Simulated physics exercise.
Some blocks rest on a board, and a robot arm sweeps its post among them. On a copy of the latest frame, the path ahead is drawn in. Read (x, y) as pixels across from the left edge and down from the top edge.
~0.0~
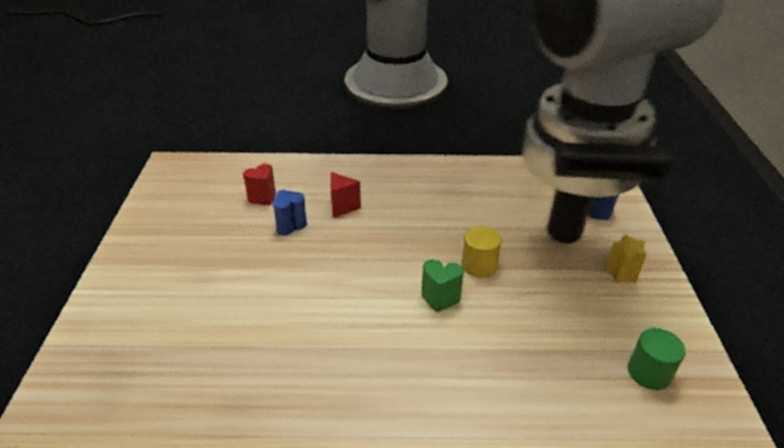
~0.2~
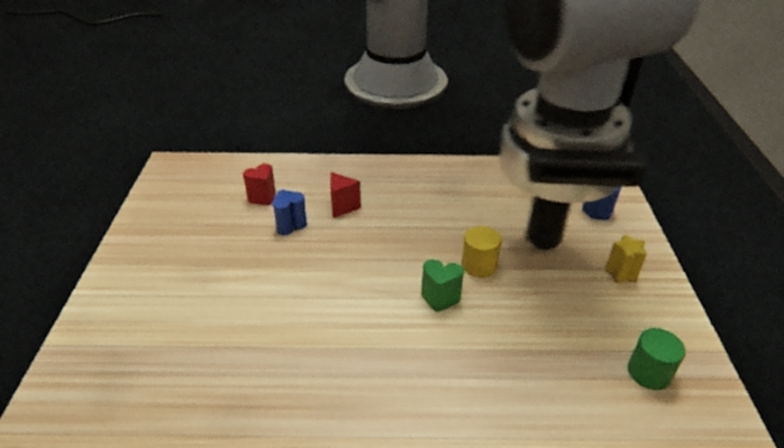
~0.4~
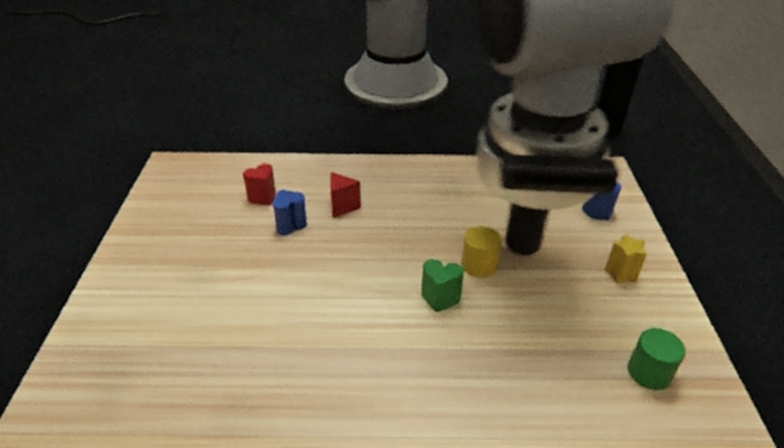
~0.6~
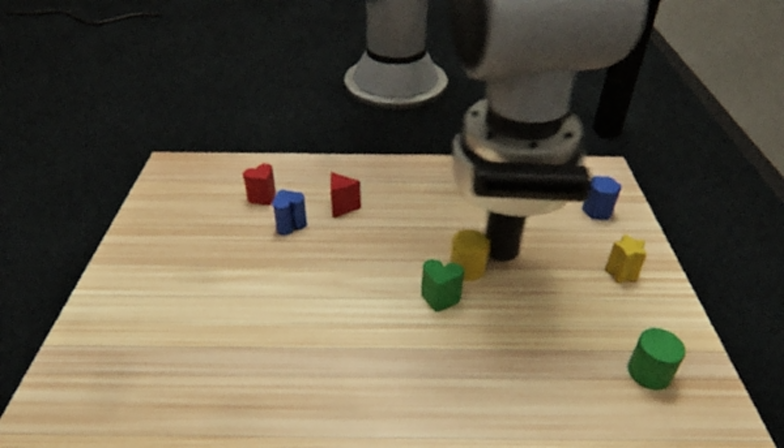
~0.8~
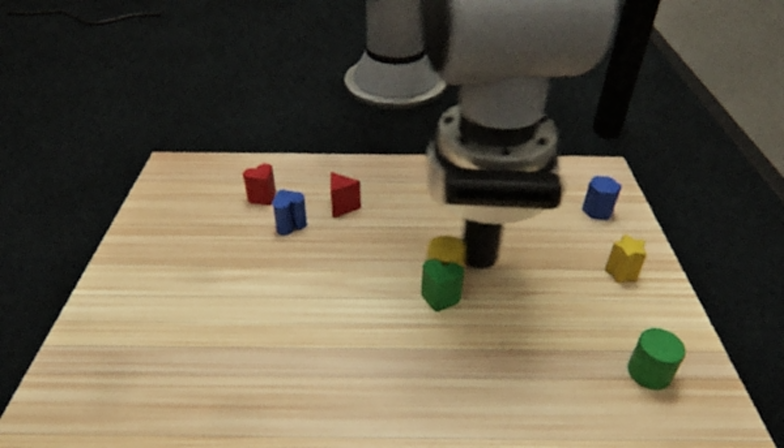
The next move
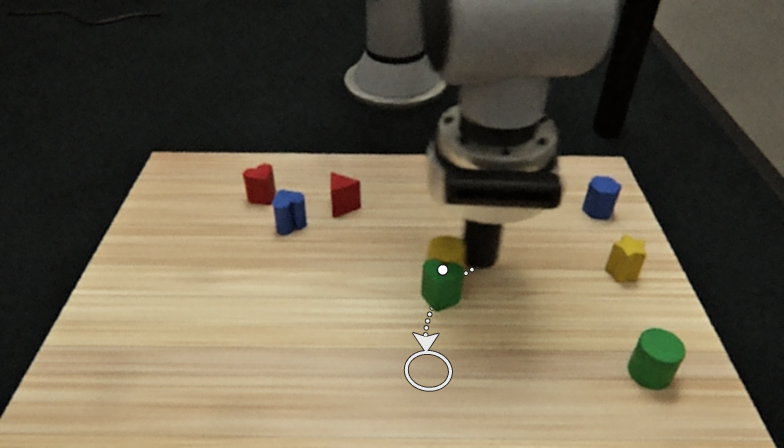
A robot arm moved its dark post left across the wooden board, reached the yellow round block and pushed it left until it was just behind the green heart-shaped block, while the other blocks stayed still.
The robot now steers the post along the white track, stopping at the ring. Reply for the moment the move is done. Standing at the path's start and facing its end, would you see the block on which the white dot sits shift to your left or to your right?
The right-hand side.
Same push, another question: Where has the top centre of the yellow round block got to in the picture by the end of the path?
Located at (402, 260).
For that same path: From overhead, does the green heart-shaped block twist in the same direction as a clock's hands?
I believe so.
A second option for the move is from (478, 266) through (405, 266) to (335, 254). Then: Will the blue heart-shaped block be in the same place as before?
Yes, I think so.
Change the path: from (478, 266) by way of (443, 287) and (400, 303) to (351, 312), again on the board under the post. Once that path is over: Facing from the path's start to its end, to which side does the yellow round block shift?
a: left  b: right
Letter b.
The line goes from (478, 266) through (445, 290) and (427, 325) to (428, 370); the dot is on the green heart-shaped block.
What follows on the original path. One third of the way, post (446, 281); green heart-shaped block (425, 287), turned 40° anticlockwise; yellow round block (408, 257).
Two thirds of the way, post (427, 318); green heart-shaped block (395, 319); yellow round block (402, 260).
At the end, post (429, 361); green heart-shaped block (388, 334), turned 65° clockwise; yellow round block (402, 260).
